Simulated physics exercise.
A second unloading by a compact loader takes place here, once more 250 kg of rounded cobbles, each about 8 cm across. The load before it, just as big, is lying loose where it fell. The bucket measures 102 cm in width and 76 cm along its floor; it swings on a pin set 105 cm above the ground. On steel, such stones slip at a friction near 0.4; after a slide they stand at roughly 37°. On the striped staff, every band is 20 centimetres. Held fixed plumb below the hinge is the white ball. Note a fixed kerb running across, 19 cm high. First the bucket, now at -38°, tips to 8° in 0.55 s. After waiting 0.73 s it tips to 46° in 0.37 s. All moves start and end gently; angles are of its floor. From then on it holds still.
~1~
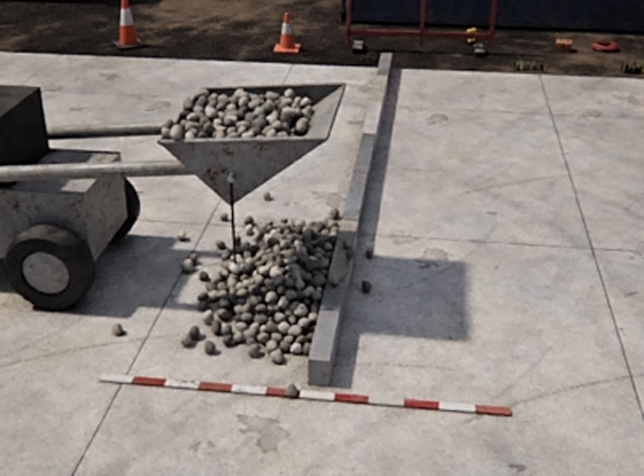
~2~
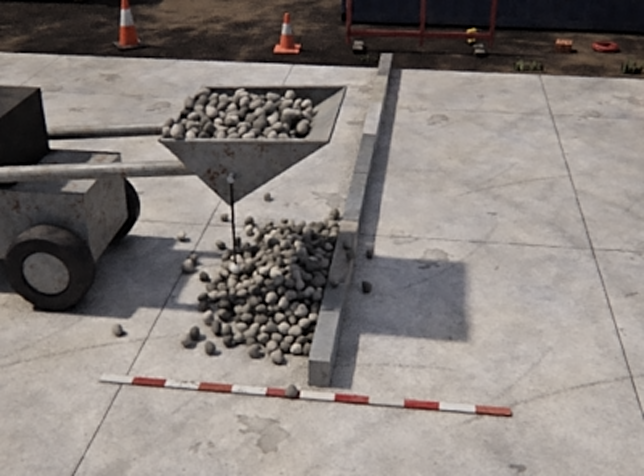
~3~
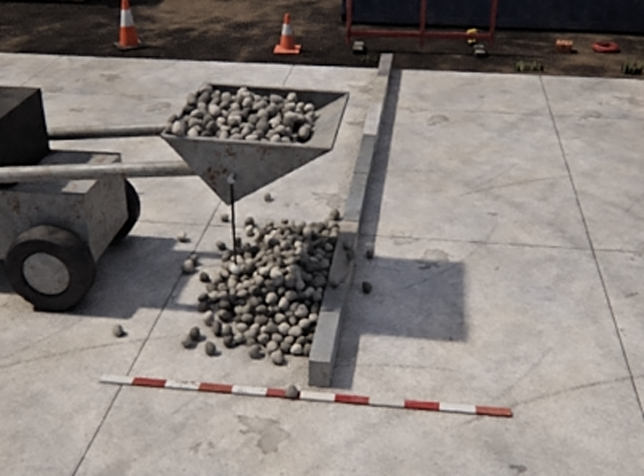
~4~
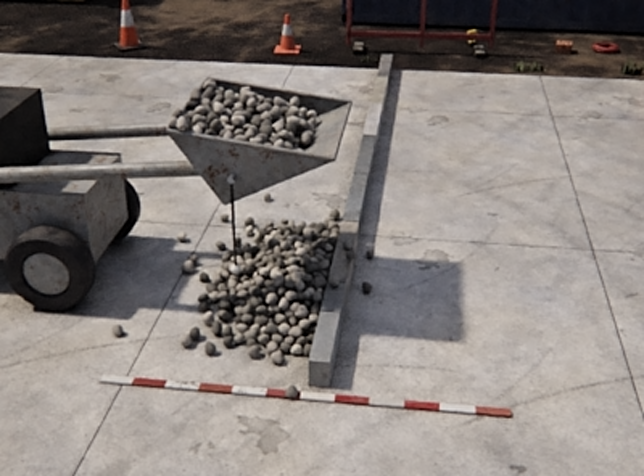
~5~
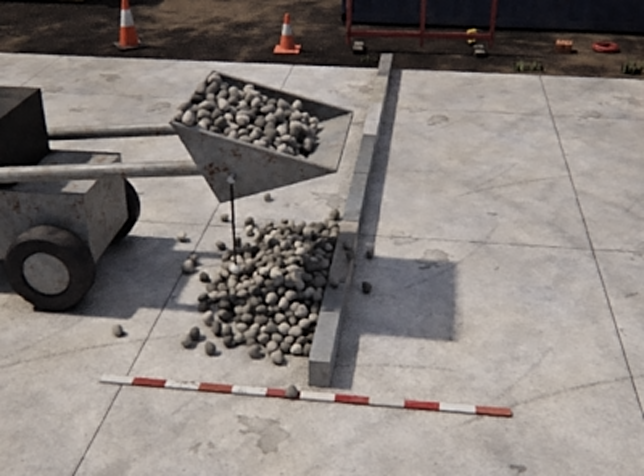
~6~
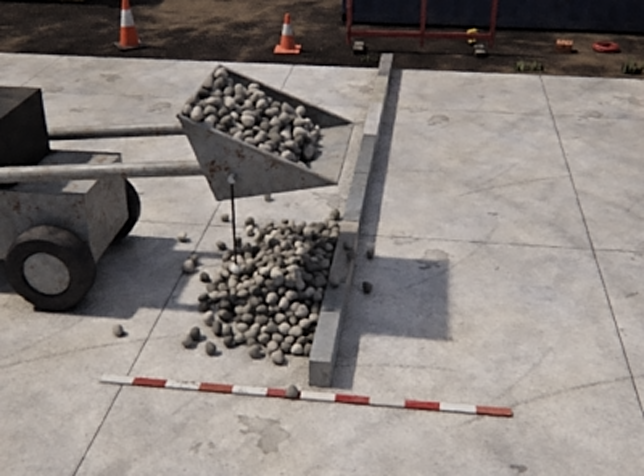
On a sunlit concrete yard, a wheeled machine's metal bucket full of rounded stones slowly tilted down toward the right, its load staying inside, above a loose stone pile lying against a low kerb.
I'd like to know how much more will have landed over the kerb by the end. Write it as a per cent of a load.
Roughly 61 in every hundred.
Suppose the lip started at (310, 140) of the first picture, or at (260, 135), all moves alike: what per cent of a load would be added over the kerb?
Near 40 in a hundred, then near 5 in a hundred.
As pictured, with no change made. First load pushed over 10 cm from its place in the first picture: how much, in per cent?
0 %.
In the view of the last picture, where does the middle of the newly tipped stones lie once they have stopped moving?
I'd say close to (366, 281).
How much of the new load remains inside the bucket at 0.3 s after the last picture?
That works out to about 100 %.
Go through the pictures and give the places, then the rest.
In the first frame, lip at (328, 139), floor tilted -38°, highest stones at (255, 105). The earlier load is highest near (301, 264), 23 cm above ground level, 100 % on this side of the kerb.
In the second frame, lip at (329, 142), floor tilted -36°, highest stones at (255, 105).
In the third frame, the bucket is at -32°, its lip at (332, 149); the top of the load is at (221, 101).
In the fourth frame, lip at (335, 159), floor tilted -26°, highest stones at (218, 97).
In the fifth frame, the bucket is at -19°, its lip at (337, 171); the top of the load is at (213, 91).
In the sixth frame, lip at (337, 184), floor tilted -12°, highest stones at (220, 85).
Then, 0.1 s after the last picture the floor is at 1°; in per cent of one load, 100 in the bucket, 100 on this side of the kerb; the foremost stones are at (342, 277).
Then, 0.3 s after the last picture the floor is at 8°; in per cent of one load, 100 in the bucket, 100 on this side of the kerb; the foremost stones are at (342, 277).
Then, 1.8 s after the last picture the floor is at 46°; in per cent of one load, 4 in the bucket, 150 on this side of the kerb, 46 over the kerb; the foremost stones are at (463, 293).
Then, 4.2 s after the last picture the floor is at 46°; in per cent of one load, 0 in the bucket, 139 on this side of the kerb, 62 over the kerb; the foremost stones are at (500, 297). Net gain over the kerb, 61.
